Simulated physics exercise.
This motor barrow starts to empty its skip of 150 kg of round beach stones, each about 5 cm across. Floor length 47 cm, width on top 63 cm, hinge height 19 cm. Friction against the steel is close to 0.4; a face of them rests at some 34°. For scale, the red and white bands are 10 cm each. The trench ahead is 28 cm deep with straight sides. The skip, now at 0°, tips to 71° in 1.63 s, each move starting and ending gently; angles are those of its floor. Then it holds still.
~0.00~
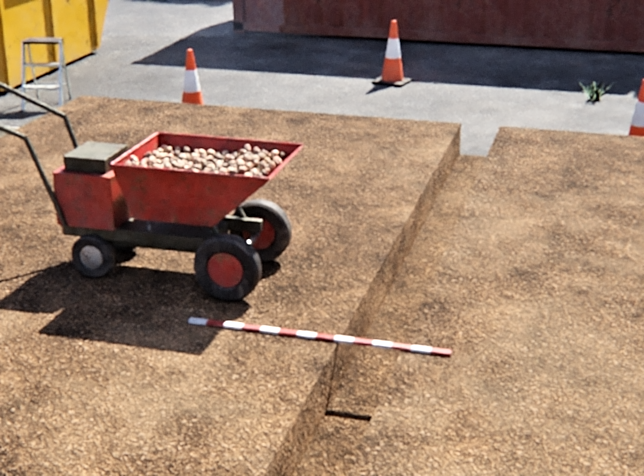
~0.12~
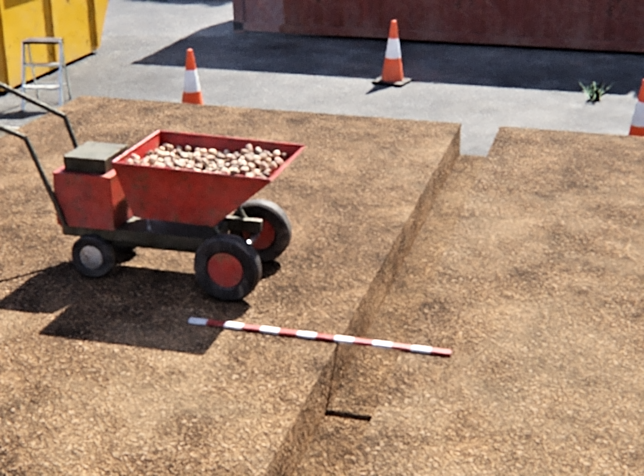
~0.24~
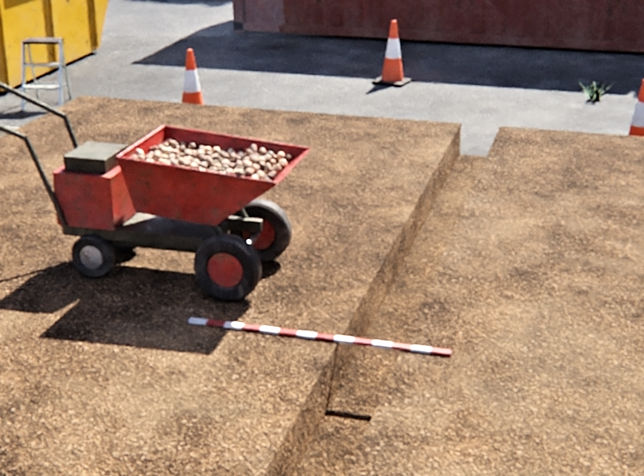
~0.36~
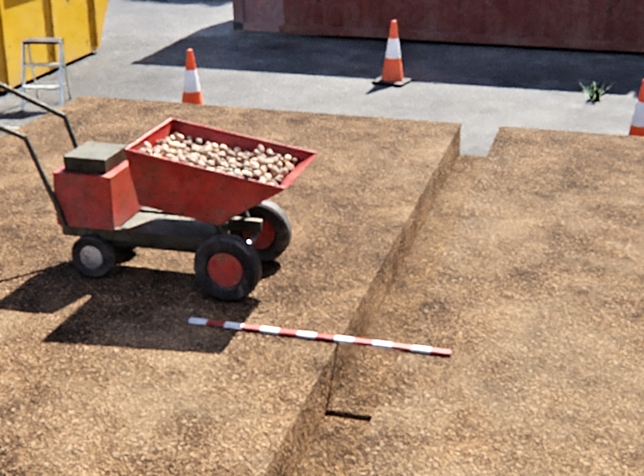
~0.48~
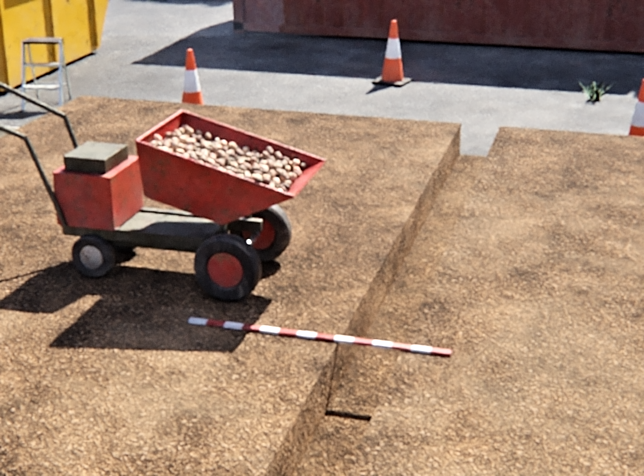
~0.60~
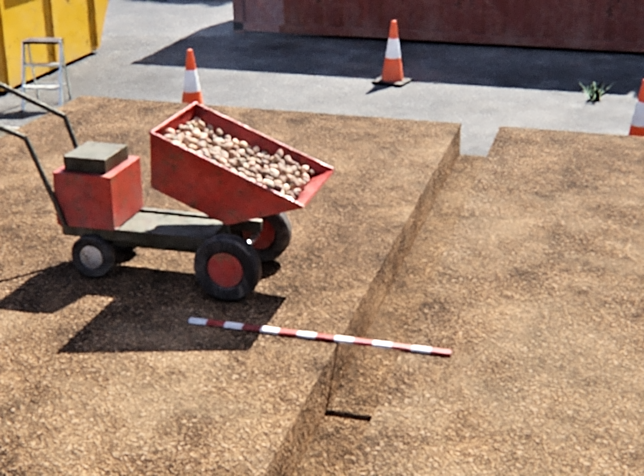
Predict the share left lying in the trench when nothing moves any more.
About 96 per cent.
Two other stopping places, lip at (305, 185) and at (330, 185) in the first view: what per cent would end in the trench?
Near 75 per cent from the first place, 30 from the second.
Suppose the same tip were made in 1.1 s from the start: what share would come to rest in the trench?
In that case some 95 per cent.
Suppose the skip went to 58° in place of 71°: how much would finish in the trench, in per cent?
It would be near 100 per cent.
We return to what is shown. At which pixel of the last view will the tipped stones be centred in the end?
Their middle is at about (394, 324).
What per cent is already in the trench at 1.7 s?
About 70 per cent by then.
After 1.2 s the floor is at 60°; 97 % in the skip, 2 % short of the trench, 1 % in the trench; the foremost stones are at (368, 275).
After 1.7 s the floor is at 71°; 26 % in the skip, 5 % short of the trench, 69 % in the trench; the foremost stones are at (424, 310).
After 2.1 s the floor is at 71°; 3 % in the skip, 5 % short of the trench, 91 % in the trench, 1 % past the trench; the foremost stones are at (461, 295).
After 4.0 s the floor is at 71°; 0 % in the skip, 3 % short of the trench, 96 % in the trench, 1 % past the trench; the foremost stones are at (488, 299).
